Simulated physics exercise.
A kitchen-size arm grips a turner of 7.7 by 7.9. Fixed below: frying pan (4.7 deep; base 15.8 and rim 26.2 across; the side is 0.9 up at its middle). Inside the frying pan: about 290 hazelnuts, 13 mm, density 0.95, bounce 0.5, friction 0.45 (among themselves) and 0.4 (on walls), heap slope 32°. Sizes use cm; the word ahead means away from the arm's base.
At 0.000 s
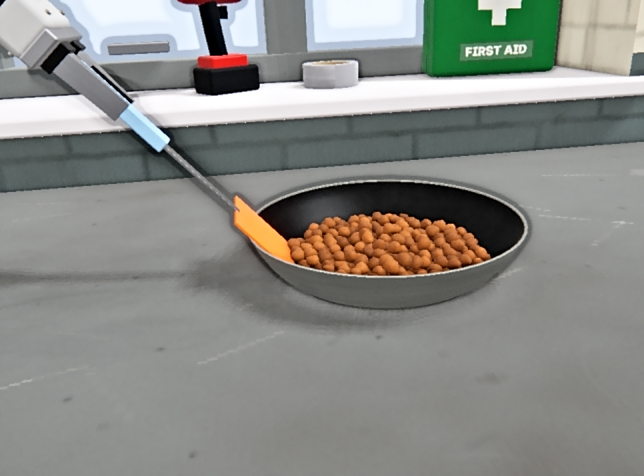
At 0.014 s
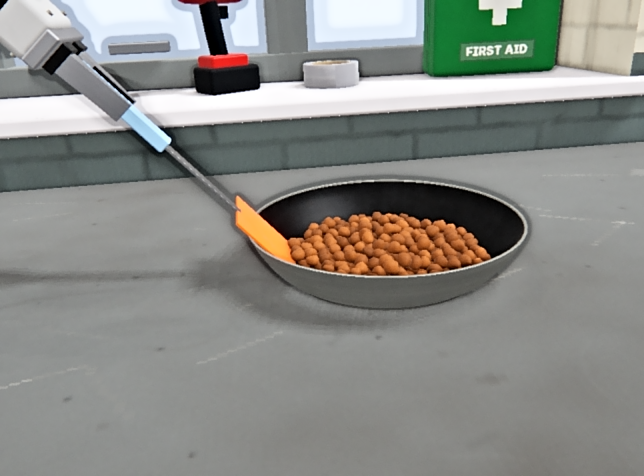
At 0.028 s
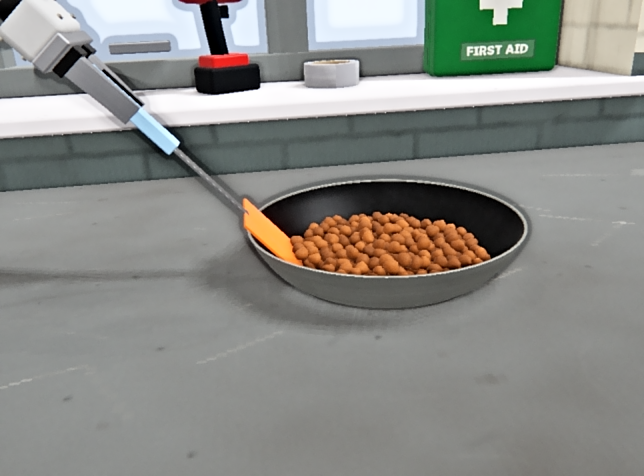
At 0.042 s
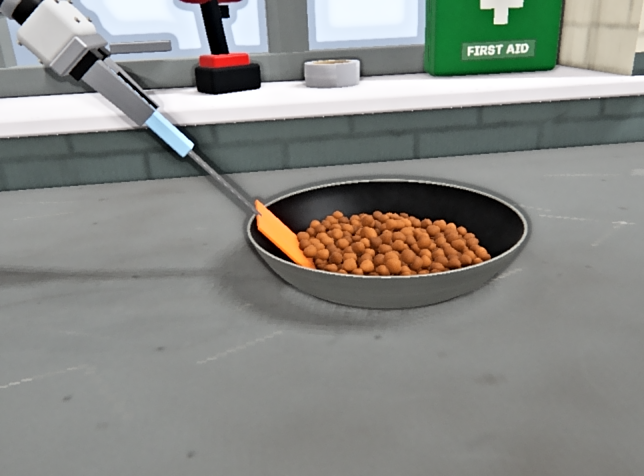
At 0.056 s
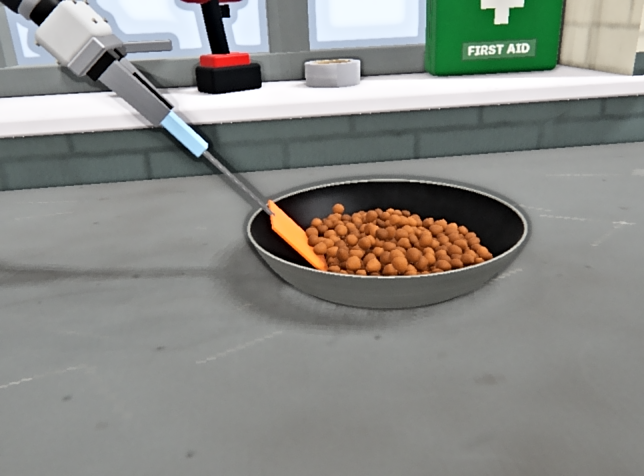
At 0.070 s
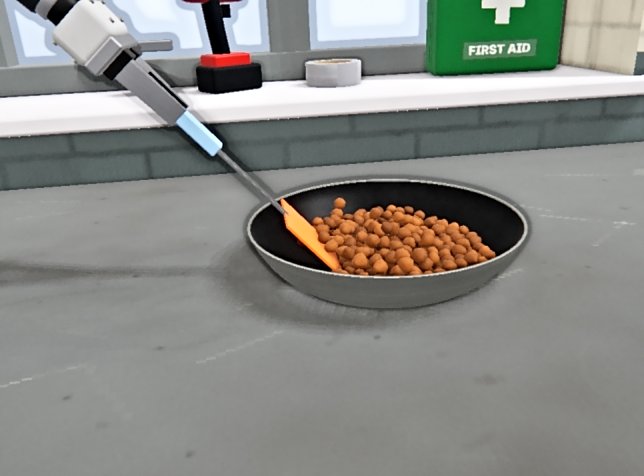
A robotic arm held an orange turner at the left side of a frying pan of brown nuts, barely moving at first, then slid it a short way right, pushing the nearest nuts along.
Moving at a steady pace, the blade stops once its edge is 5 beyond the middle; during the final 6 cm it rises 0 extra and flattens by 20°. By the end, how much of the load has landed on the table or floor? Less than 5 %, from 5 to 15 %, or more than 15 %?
Less than 5 %.
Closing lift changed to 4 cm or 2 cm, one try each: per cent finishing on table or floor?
Estimates, in order: 5 % then 0 %.
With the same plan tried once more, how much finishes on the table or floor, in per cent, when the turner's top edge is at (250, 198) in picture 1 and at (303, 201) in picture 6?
It works out to about 0 %, more or less.
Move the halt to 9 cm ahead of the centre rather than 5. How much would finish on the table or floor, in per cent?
My guess would be around 10 per cent.
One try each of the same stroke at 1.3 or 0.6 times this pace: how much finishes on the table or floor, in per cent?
0 and 0 %.
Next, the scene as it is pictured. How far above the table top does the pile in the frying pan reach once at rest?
Height at rest: Roughly 4.5 cm.
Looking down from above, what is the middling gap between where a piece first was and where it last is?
Level distance of roughly 4 cm.
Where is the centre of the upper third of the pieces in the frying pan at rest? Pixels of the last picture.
Somewhere near (453, 230) in the last picture.
By 0.10 s, sloping 48°, highest piece 5 above the table; 291 in the frying pan.
By 0.14 s, sloping 40°, highest piece 5 above the table; 291 in the frying pan.
By 0.36 s, sloping 29°, highest piece 4 above the table; 291 in the frying pan.
By 1.41 s, sloping 29°, highest piece 4 above the table; 291 in the frying pan.
Final count, 291 in the frying pan. That is 0 % on the table or floor.
